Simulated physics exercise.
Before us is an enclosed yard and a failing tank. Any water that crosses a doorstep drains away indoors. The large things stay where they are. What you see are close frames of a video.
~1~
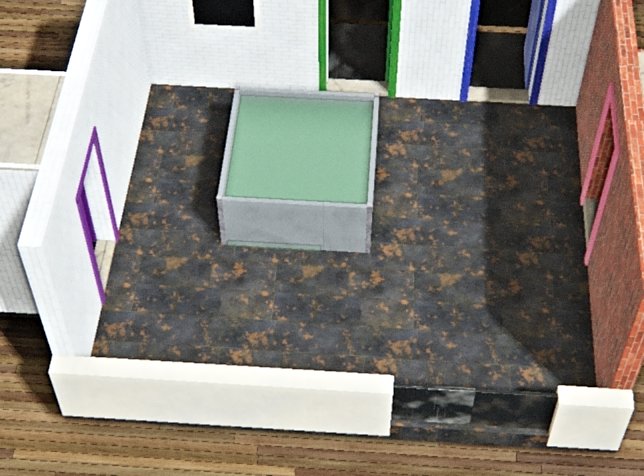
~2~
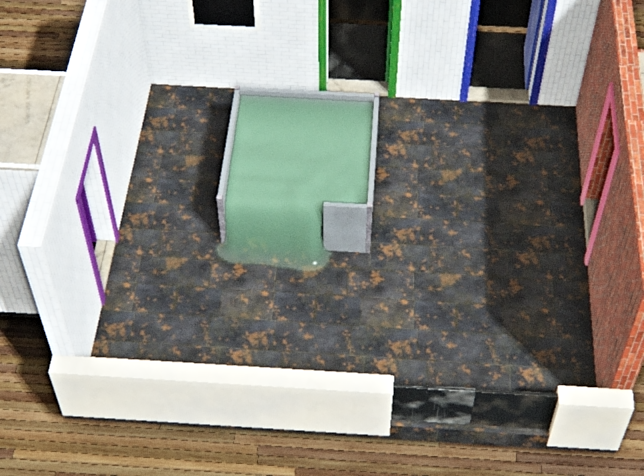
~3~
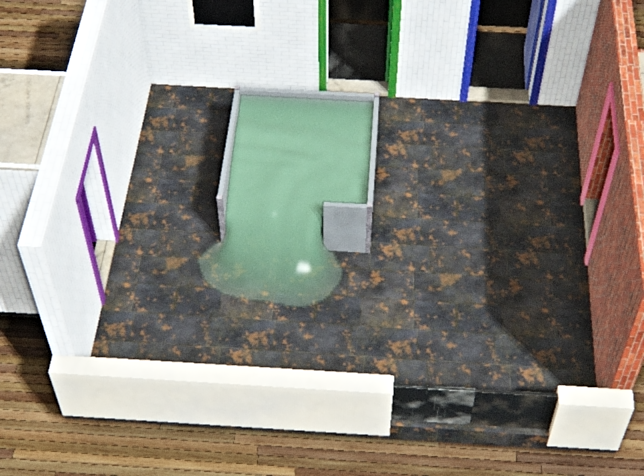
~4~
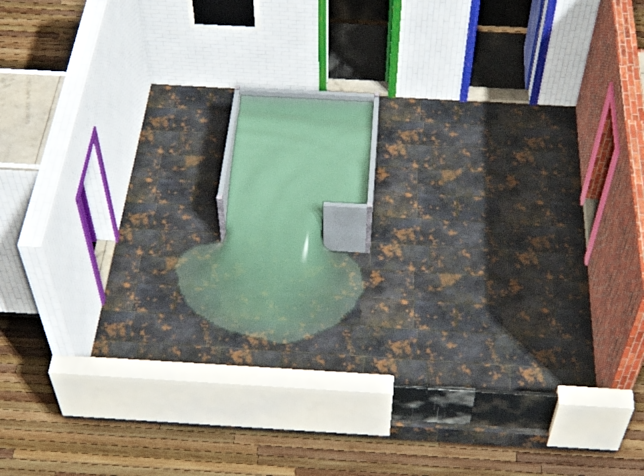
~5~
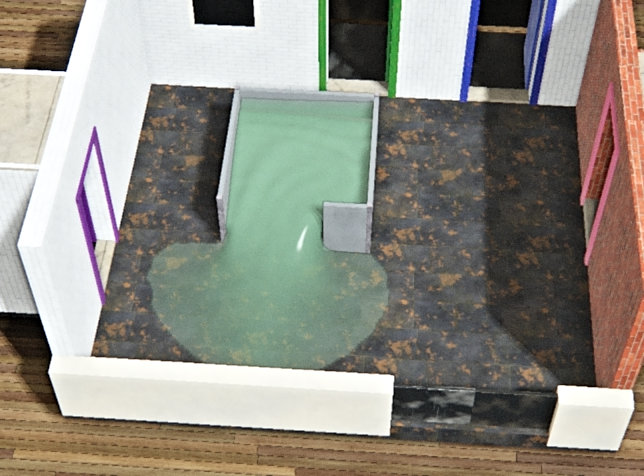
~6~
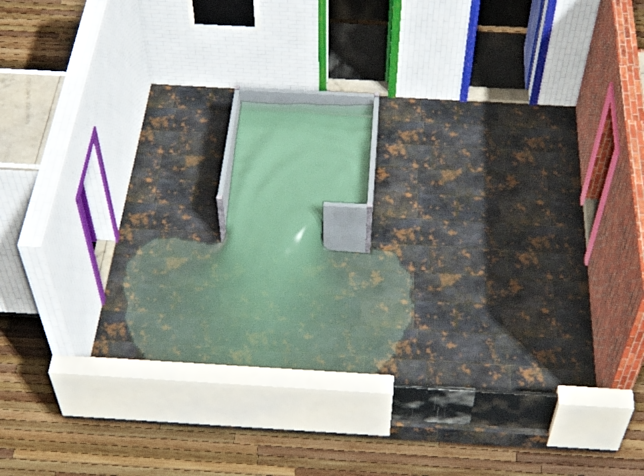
Green water sits still in an open grey tank inside a walled yard until most of the tank's front side is gone and it pours onto the dark, mottled floor. The pool widens in a rounded shape toward the low white front wall, then spreads left and right along it as the level in the tank drops.
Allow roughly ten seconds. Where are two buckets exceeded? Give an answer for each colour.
Result: The blue door will most likely go past the limit; the green door will most likely go past the limit; the pink door will most likely keep inside the limit; the purple door will most likely go past the limit.
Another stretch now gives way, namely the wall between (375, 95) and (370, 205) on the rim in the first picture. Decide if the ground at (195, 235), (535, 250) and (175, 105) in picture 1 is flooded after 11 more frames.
Sequence: Spared / wetted / spared.
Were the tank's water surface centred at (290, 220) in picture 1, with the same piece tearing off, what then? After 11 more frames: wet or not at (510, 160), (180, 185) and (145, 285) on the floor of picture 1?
Well, in the order you listed them, they'd be unreached, reached by the flood and reached by the flood.
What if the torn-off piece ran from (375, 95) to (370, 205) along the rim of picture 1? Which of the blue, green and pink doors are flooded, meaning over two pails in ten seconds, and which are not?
The blue door ends up above, the green door falls short, and the pink door ends up above.
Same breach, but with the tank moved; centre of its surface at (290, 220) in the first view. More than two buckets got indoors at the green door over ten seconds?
Green door: Short of the limit.
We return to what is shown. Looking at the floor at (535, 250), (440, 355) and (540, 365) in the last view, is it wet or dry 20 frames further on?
In that order the points end up soaked, soaked and soaked.
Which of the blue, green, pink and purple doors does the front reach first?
First in line is the purple-painted one.
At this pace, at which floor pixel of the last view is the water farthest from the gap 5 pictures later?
Somewhere near (499, 415).
A moment on, water covers 30 % of the floor; the blue door not reached, the green door not reached, the pink door not reached, the purple door wet at the sill, nothing in.
Next, water covers 35 % of the floor; the blue door not reached, the green door not reached, the pink door not reached, the purple door under two buckets in.
Then, water covers 65 % of the floor; the blue door not reached, the green door not reached, the pink door wet at the sill, nothing in, the purple door over two buckets in.
Later, water covers 95 % of the floor; the blue door over two buckets in, the green door wet at the sill, nothing in, the pink door wet at the sill, nothing in, the purple door far over two buckets in.
In the end, water covers 100 % of the floor; the blue door far over two buckets in, the green door over two buckets in, the pink door wet at the sill, nothing in, the purple door far over two buckets in.
